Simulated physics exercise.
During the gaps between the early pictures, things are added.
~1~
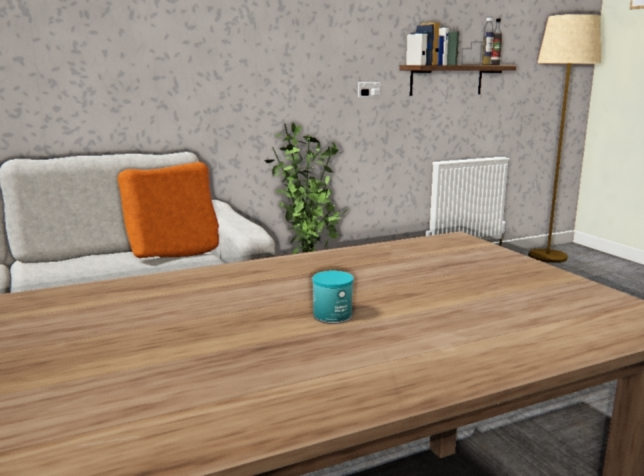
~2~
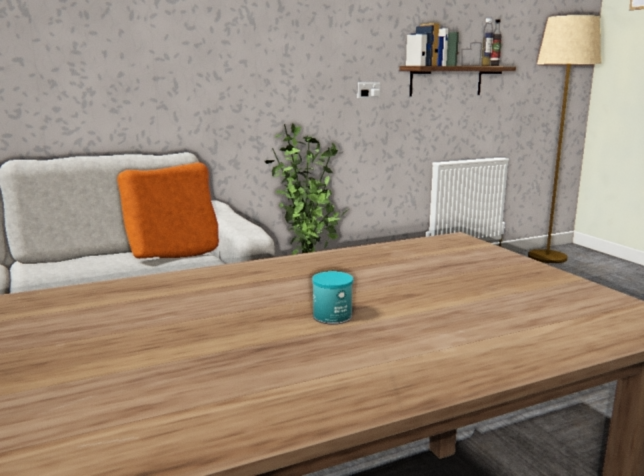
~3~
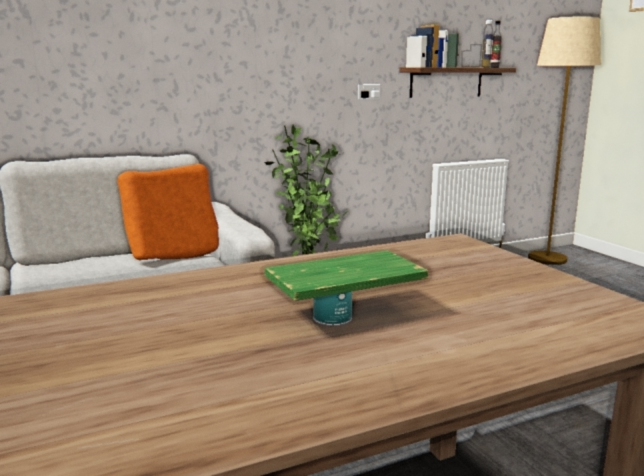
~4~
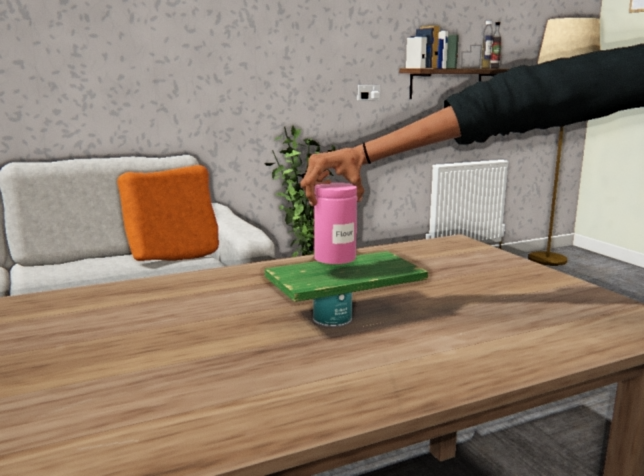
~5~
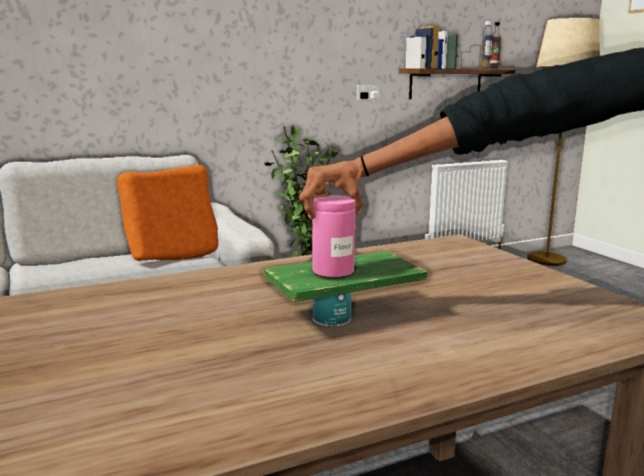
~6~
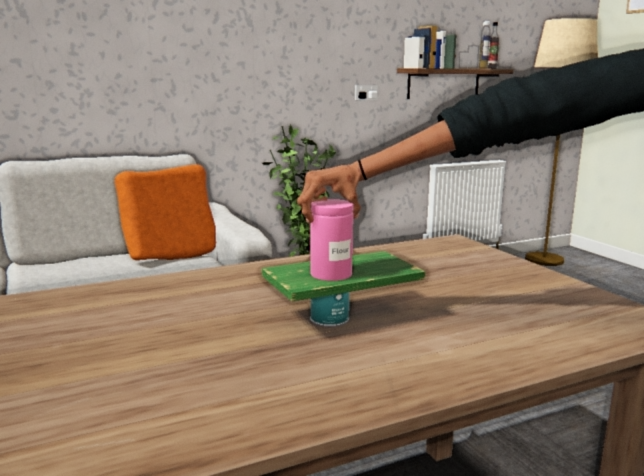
The footage shows a turquoise tin on a wooden table, then a green board resting across its top. A hand reaching in from the right lowers a pink jar onto the board and keeps hold of it.
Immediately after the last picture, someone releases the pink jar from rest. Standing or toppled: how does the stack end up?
The stack ends up standing.
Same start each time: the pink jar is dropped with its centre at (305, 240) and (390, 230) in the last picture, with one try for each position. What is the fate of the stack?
Stands firm, then topples.
Then, 0.40 s on from there, no change.
Then, 1.00 s on from there, pink jar resting near (332, 239).
In the end, all 3 unmoved. At the end, from the last picture's camera, pink jar near (332, 240). The stack stays up.
